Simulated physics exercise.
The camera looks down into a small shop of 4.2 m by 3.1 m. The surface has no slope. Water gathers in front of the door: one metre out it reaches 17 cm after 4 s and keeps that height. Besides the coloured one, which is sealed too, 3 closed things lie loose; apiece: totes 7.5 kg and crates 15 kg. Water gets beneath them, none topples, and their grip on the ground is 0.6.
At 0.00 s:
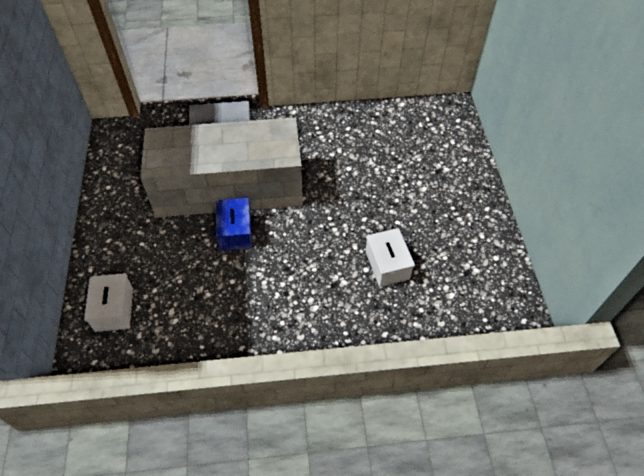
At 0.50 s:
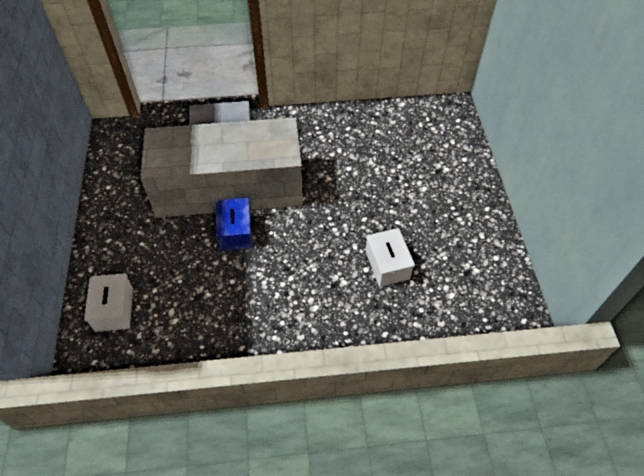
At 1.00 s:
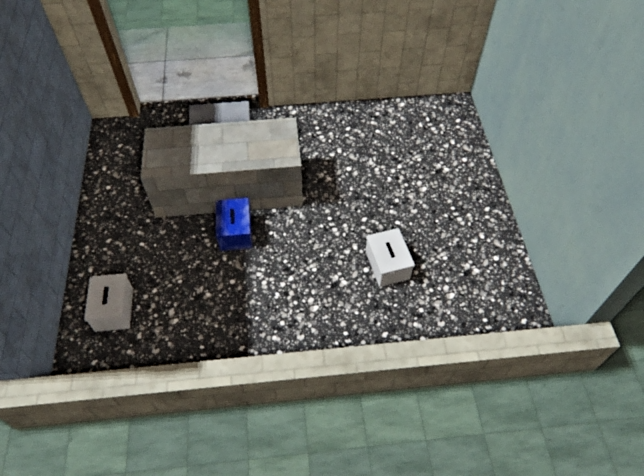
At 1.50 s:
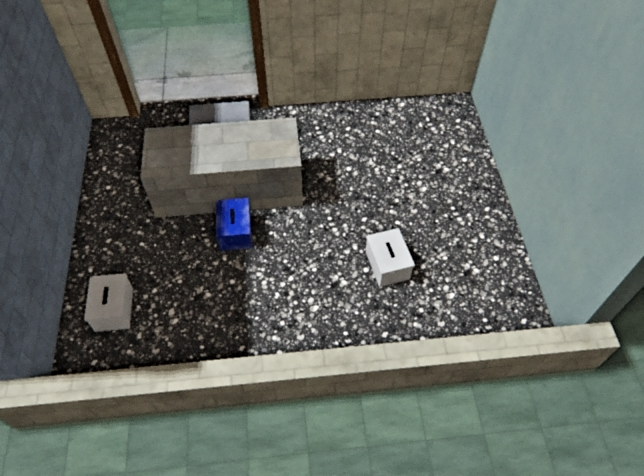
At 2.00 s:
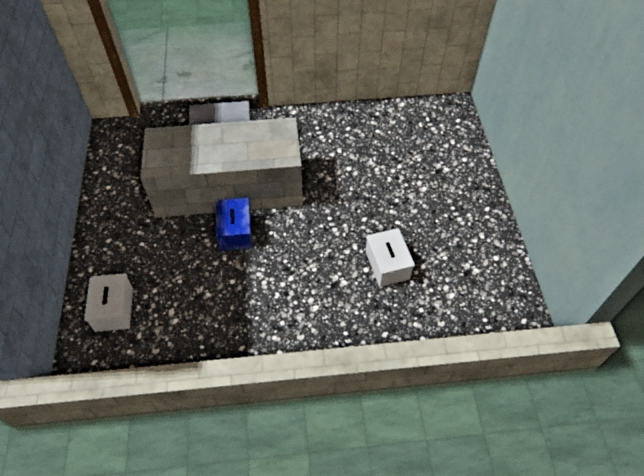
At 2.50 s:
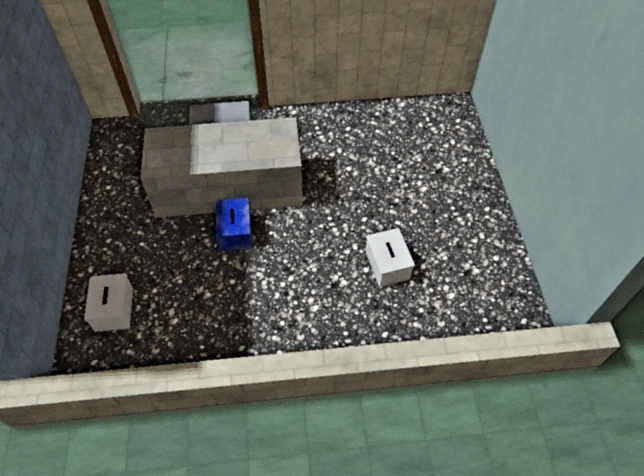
To begin with, grey paving lies bare outside a small speckled-floored room holding a blue box and pale ones around a tiled block. Greenish water then covers the paving beyond the low front wall and spreads across the paving outside the doorway toward the threshold, while the boxes stay still throughout.
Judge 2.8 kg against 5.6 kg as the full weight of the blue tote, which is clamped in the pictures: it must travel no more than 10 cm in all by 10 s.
Verdict: The smaller load will do.
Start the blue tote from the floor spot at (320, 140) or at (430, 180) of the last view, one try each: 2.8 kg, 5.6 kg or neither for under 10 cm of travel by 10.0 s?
In that order: Neither is enough; neither is enough.
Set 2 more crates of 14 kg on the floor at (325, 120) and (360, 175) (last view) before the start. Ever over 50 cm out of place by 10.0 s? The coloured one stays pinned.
In that order: Past it, short of it.
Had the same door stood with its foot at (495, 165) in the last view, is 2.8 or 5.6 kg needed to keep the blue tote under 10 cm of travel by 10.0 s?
Then neither load is enough.
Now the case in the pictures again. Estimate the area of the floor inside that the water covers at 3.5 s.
Roughly 1.0 m2.
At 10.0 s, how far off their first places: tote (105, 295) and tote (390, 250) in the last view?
In turn: 140 cm, 0 cm.
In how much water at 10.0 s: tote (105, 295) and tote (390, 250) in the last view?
Roughly 3 and 6 cm.
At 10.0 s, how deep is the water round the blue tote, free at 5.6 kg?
Roughly 2 cm.
After 3.5 s the blue tote would be 0 cm from its start with 2.8 kg and 0 cm from its start with 5.6 kg; 0 cm of water round it then.
After 4.5 s the blue tote would be 0 cm from its start with 2.8 kg and 0 cm from its start with 5.6 kg; 0 cm of water round it then.
After 7.0 s the blue tote would be 0 cm from its start with 2.8 kg and 0 cm from its start with 5.6 kg; 1 cm of water round it then.
After 10.0 s the blue tote would be 0 cm from its start with 2.8 kg and 0 cm from its start with 5.6 kg; 2 cm of water round it then.
